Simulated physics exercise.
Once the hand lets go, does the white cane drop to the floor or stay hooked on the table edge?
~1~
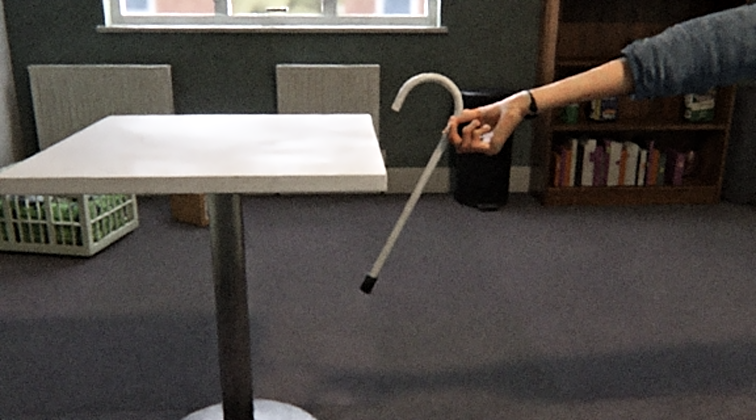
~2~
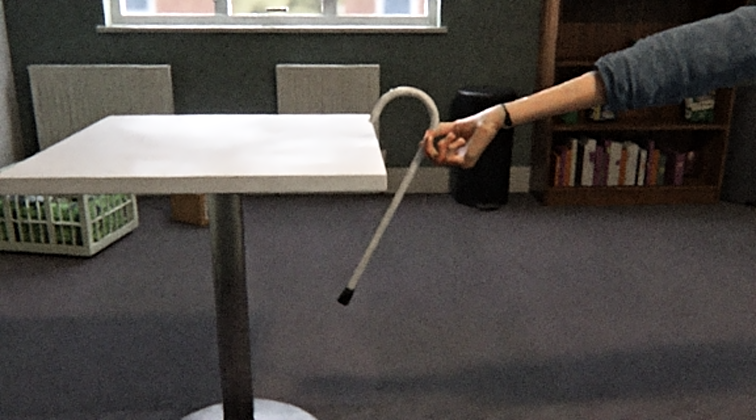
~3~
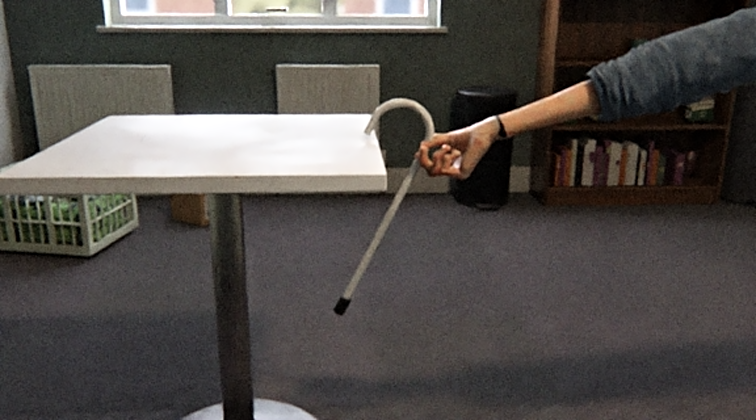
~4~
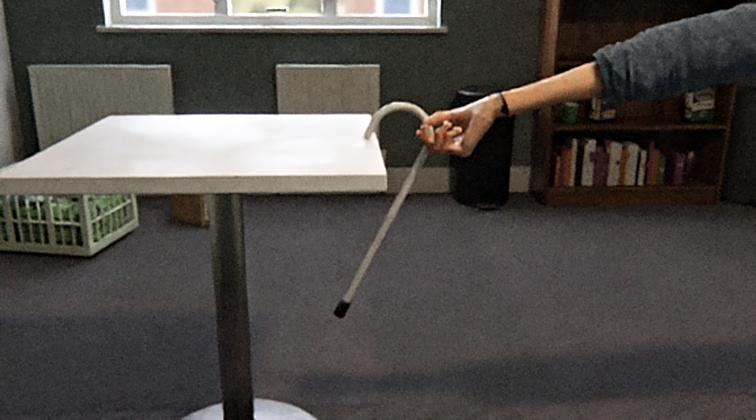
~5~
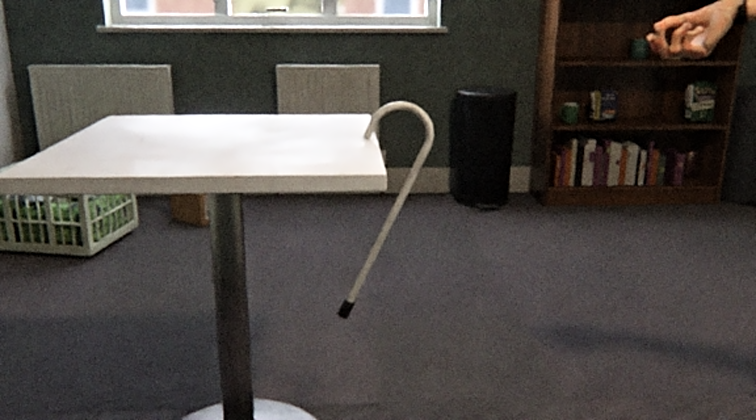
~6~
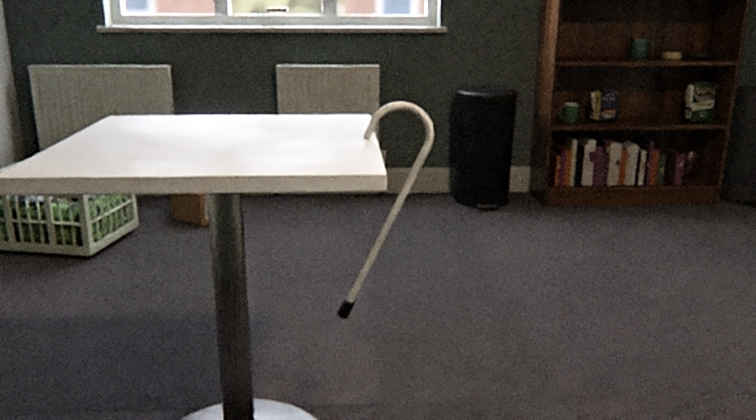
The white cane stays hooked on the table edge, hanging at a slant with its dark tip above the floor.
